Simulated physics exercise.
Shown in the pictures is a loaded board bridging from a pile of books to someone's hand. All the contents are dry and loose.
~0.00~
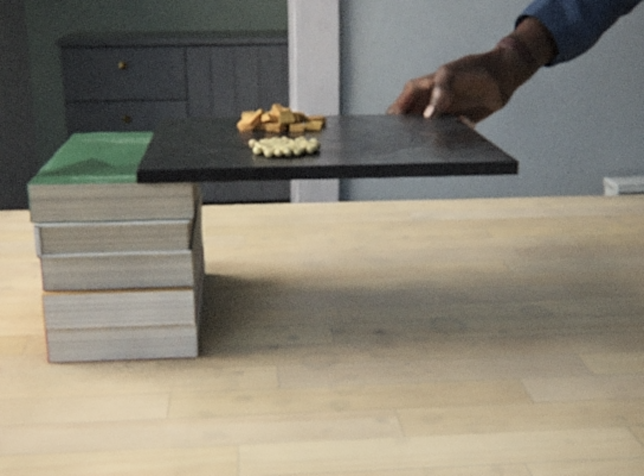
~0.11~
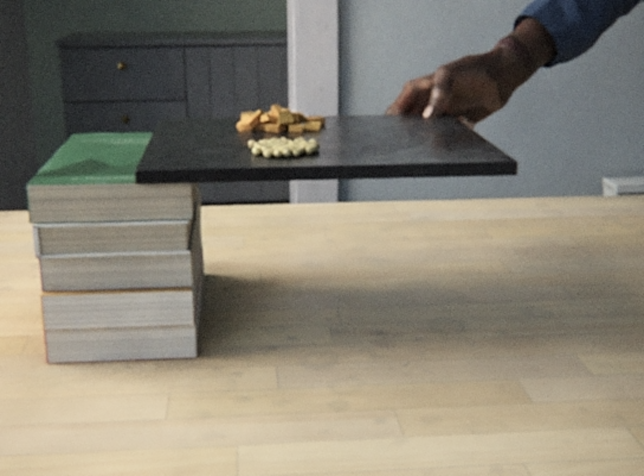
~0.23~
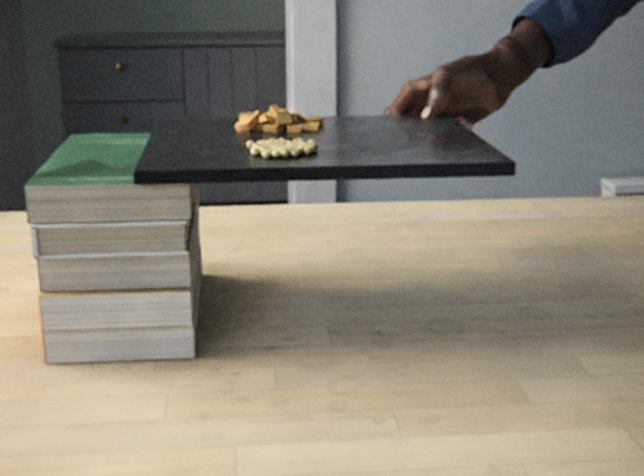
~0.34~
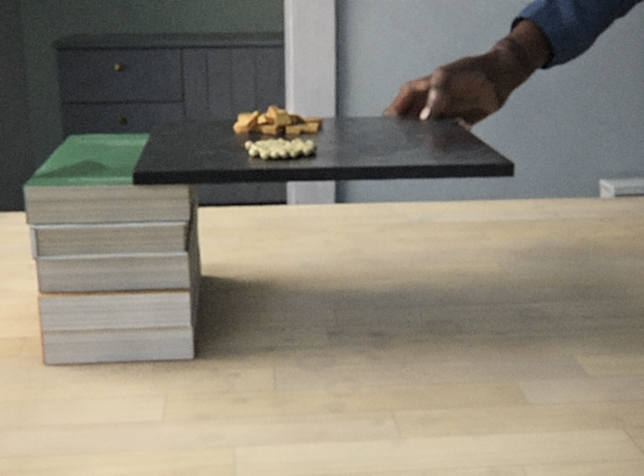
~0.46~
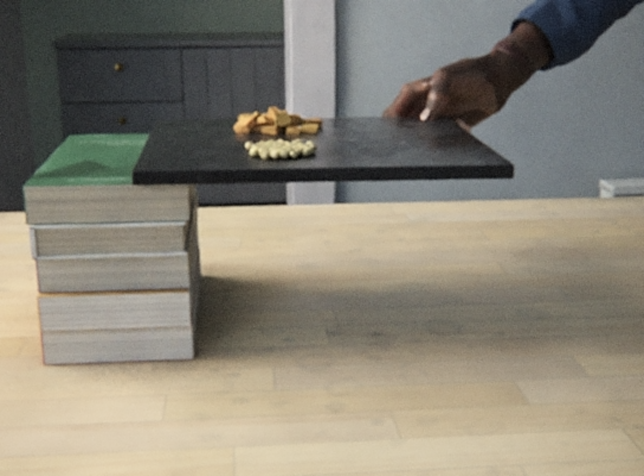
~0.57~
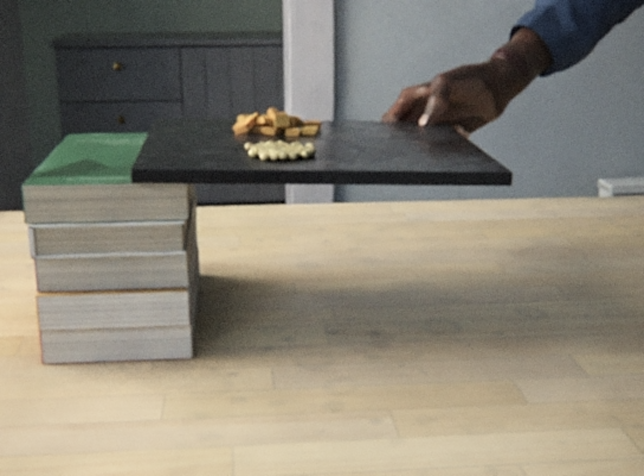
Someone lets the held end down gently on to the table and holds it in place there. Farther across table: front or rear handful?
Front.
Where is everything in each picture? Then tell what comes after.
The first picture shows held end of the board at (504, 166), level; book pile at (127, 171), tall, over half the board's length; front handful at (283, 146), some soya beans; back handful at (271, 119), a few cereal squares.
The second picture shows held end of the board at (503, 166), level; back handful at (270, 120).
The third picture shows held end of the board at (501, 167), level; front handful at (281, 147).
The fourth picture shows held end of the board at (500, 168), level; back handful at (267, 121).
The fifth picture shows held end of the board at (499, 170), level; front handful at (279, 148).
The sixth picture shows held end of the board at (498, 177), down by 2°; book pile at (121, 172); front handful at (279, 150), not moving; back handful at (266, 123), not moving.
Around 1.02 s, board sloping at 16°; front handful all still on the board; back handful all still on the board.
Around 1.50 s, board sloping at 33°; front handful mostly less than half a board's length out; back handful all still on the board.
Around 2.06 s, board resting at 36°; front handful mostly up to a board's length out; back handful mostly at the foot of the board.
Finally (2.9 s), board resting at 36°; front handful mostly up to a board's length out; back handful mostly at the foot of the board; the front handful has gone farther.
